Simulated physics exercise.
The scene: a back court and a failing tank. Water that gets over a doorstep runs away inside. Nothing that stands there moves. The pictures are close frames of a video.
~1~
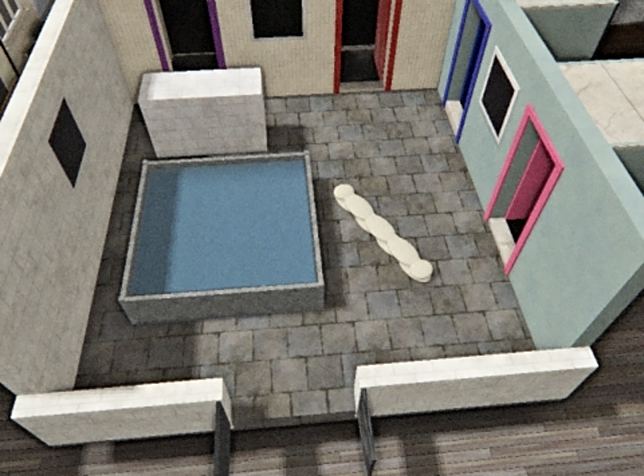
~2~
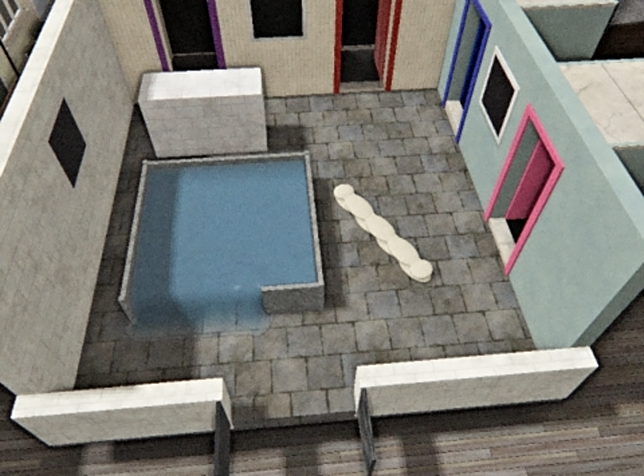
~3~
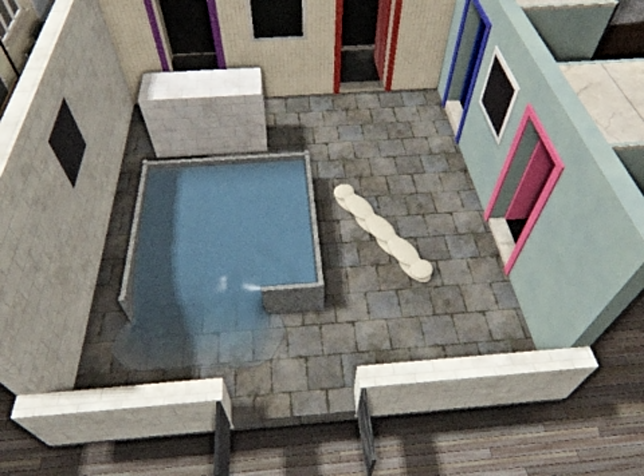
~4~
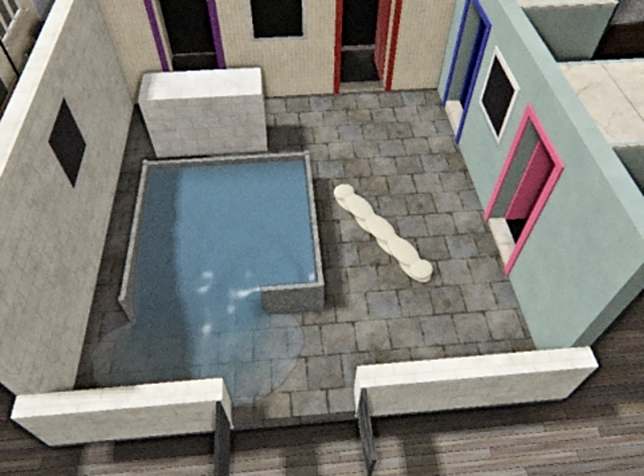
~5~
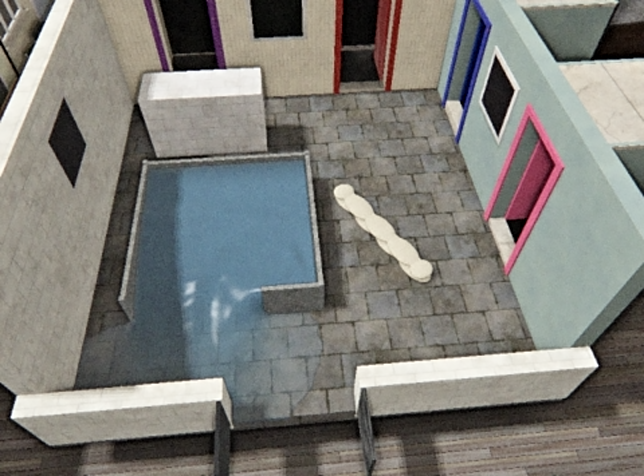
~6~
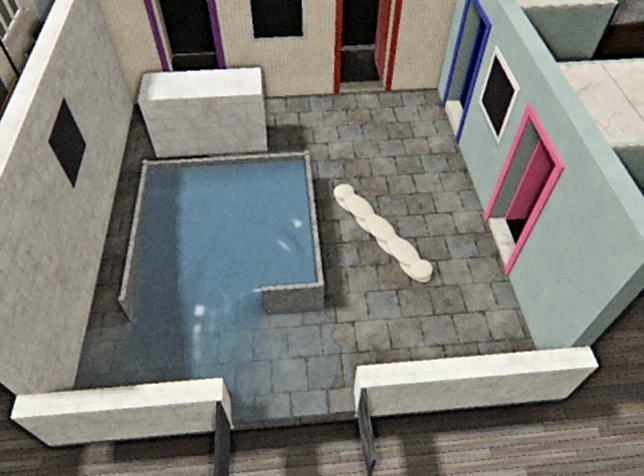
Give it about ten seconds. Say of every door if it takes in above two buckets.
In the end: The red door stays under that; the purple door stays under that; the blue door stays under that; the pink door stays under that.
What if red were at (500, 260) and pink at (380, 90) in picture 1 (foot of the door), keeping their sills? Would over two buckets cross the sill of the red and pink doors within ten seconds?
The red one takes less, the pink one takes less.
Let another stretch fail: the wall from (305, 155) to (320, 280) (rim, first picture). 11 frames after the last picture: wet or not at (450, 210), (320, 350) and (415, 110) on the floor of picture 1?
In turn: Flooded, no water, under water.
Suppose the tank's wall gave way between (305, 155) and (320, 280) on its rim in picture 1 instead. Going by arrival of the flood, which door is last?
The door marked purple.
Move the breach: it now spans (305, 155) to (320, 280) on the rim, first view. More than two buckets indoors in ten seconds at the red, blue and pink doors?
One by one: Red door lets more in; blue door lets less in; pink door is over.
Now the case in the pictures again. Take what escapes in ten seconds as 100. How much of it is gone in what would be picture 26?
Some 50 per cent.
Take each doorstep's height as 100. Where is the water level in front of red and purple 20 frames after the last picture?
Roughly 0 per cent, then 20 per cent.
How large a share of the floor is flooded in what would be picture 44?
Some 80 per cent.
A moment on, water covers 15 % of the floor; the red door not reached, the purple door not reached, the blue door not reached, the pink door not reached.
Next, water covers 20 % of the floor; the red door not reached, the purple door not reached, the blue door not reached, the pink door not reached.
Then, water covers 40 % of the floor; the red door not reached, the purple door not reached, the blue door not reached, the pink door not reached.
Later, water covers 80 % of the floor; the red door wet at the sill, nothing in, the purple door under two buckets in, the blue door not reached, the pink door wet at the sill, nothing in.
In the end, water covers 95 % of the floor; the red door under two buckets in, the purple door under two buckets in, the blue door wet at the sill, nothing in, the pink door wet at the sill, nothing in.
